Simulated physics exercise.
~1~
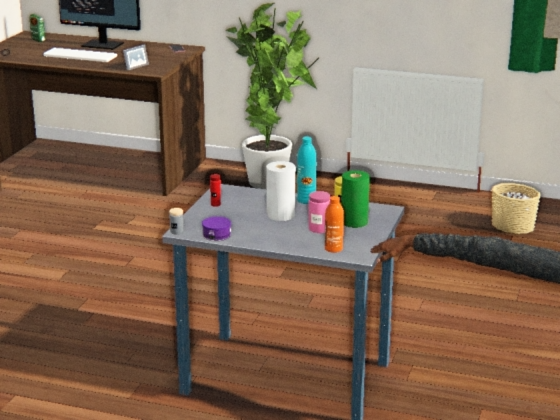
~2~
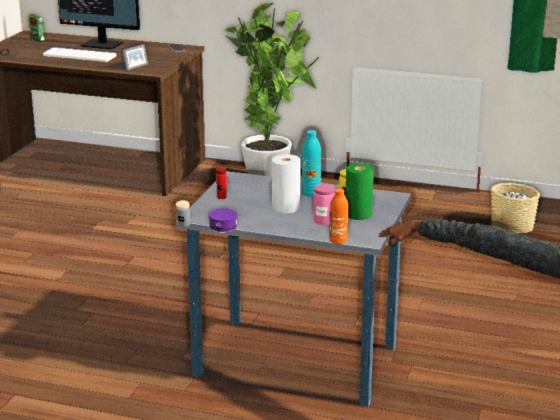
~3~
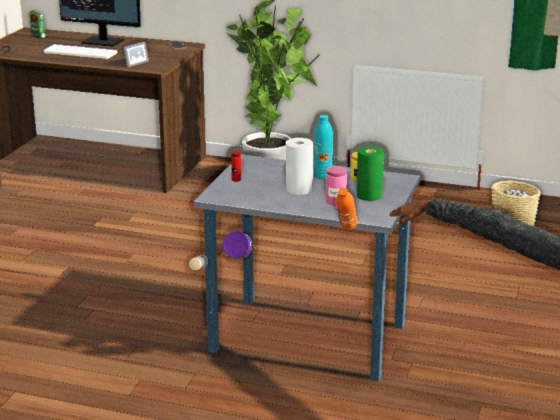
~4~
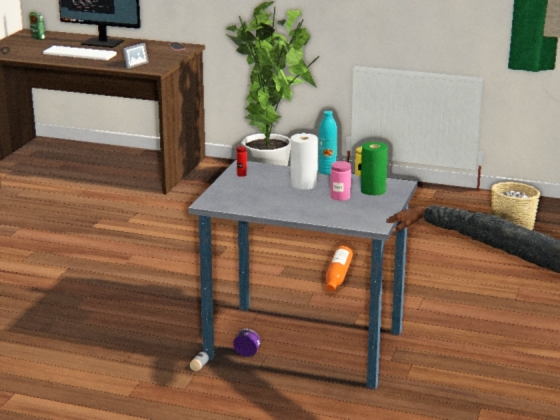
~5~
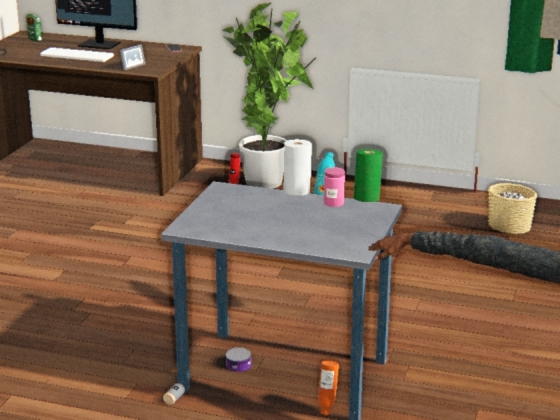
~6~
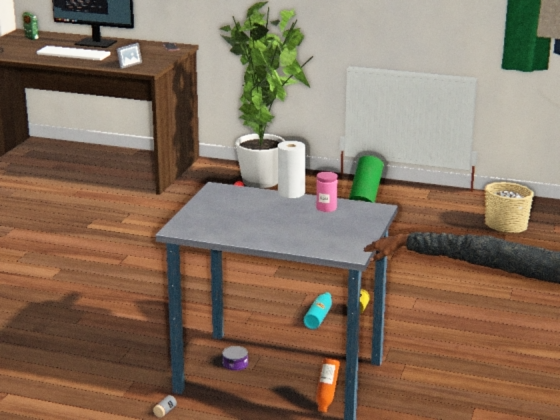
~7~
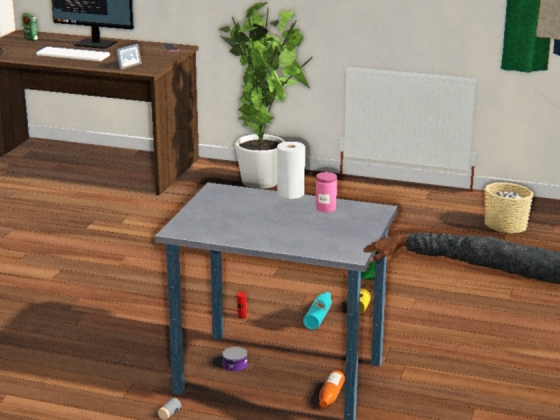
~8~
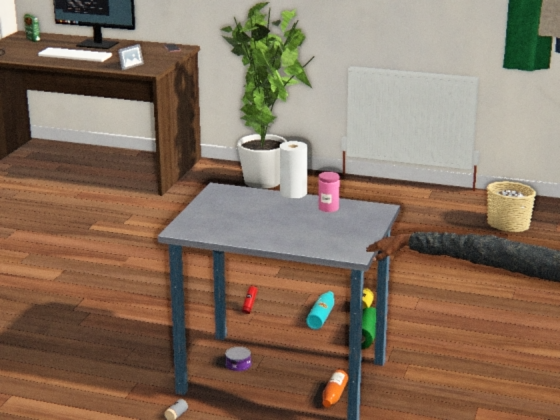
In a room, a grey table jerks and seven items fall, leaving two beyond its far edge.
